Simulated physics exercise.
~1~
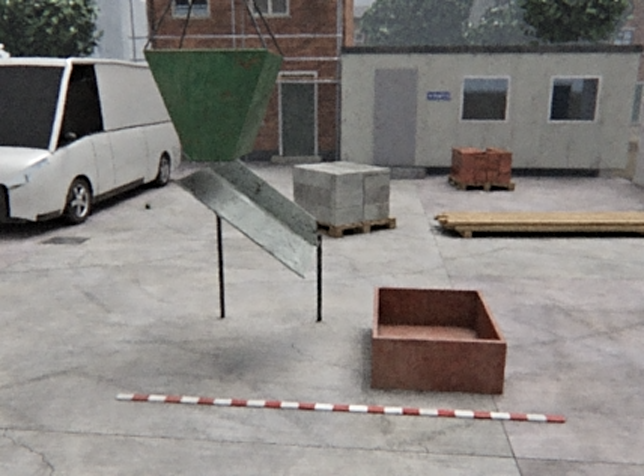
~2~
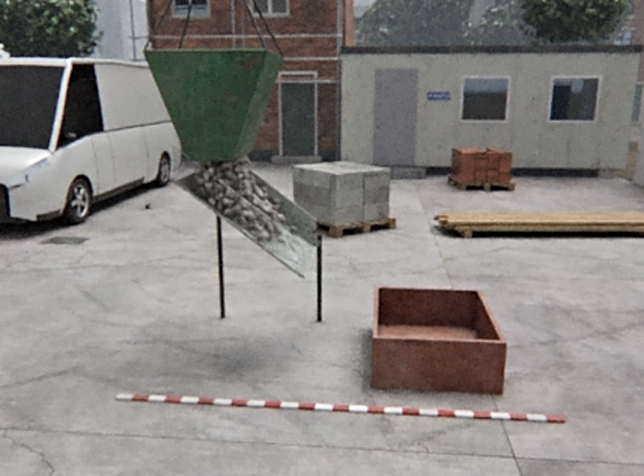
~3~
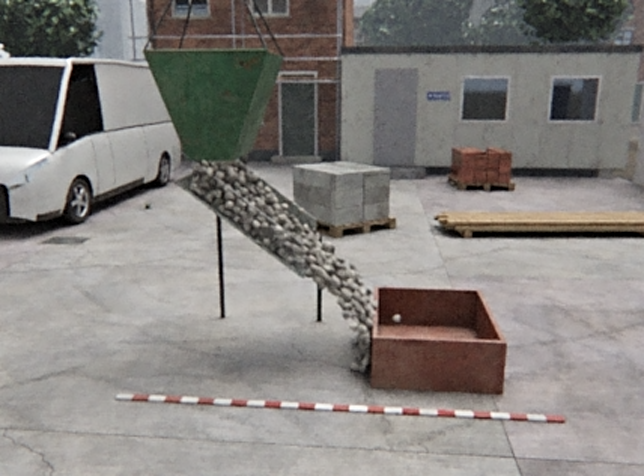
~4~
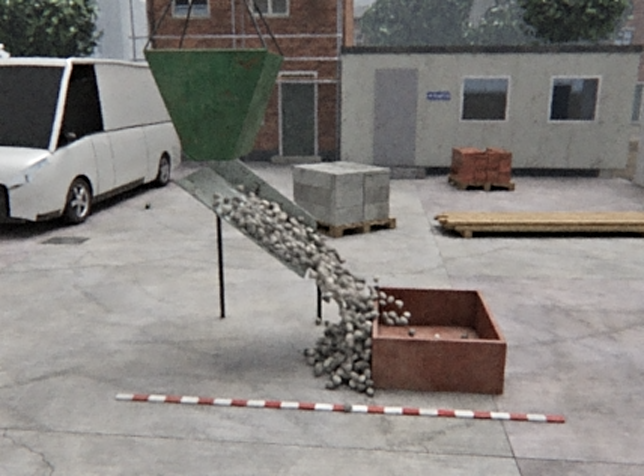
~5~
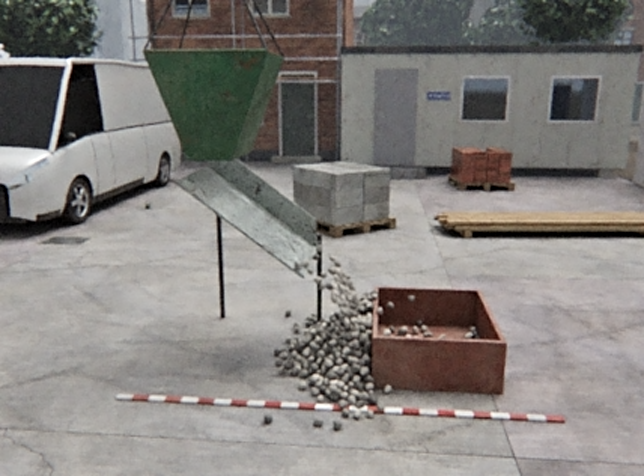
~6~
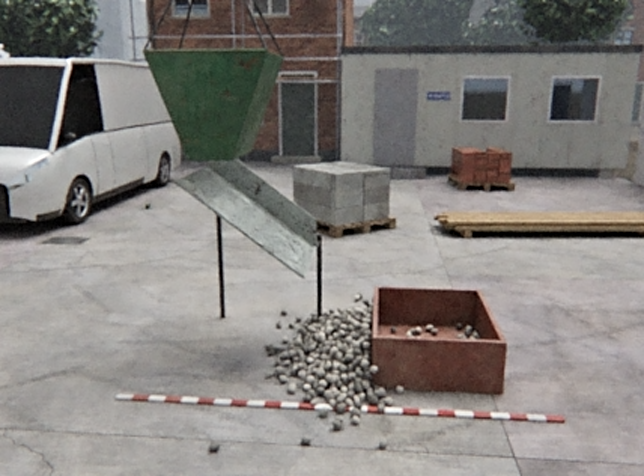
At the start, a green hopper hangs still above a sloping steel slide in a paved yard, with an open reddish-brown bin on the ground to the right. Grey stones drop from the bottom of the hopper onto the upper part of the slide. They run down the steel and pour off its lower end, falling mostly just short of the bin. The hopper empties and the slide clears as a heap builds against the bin's left side. Finally, most stones lie in that heap, some scattered around the red and white striped pole, and only a few rest inside the bin.
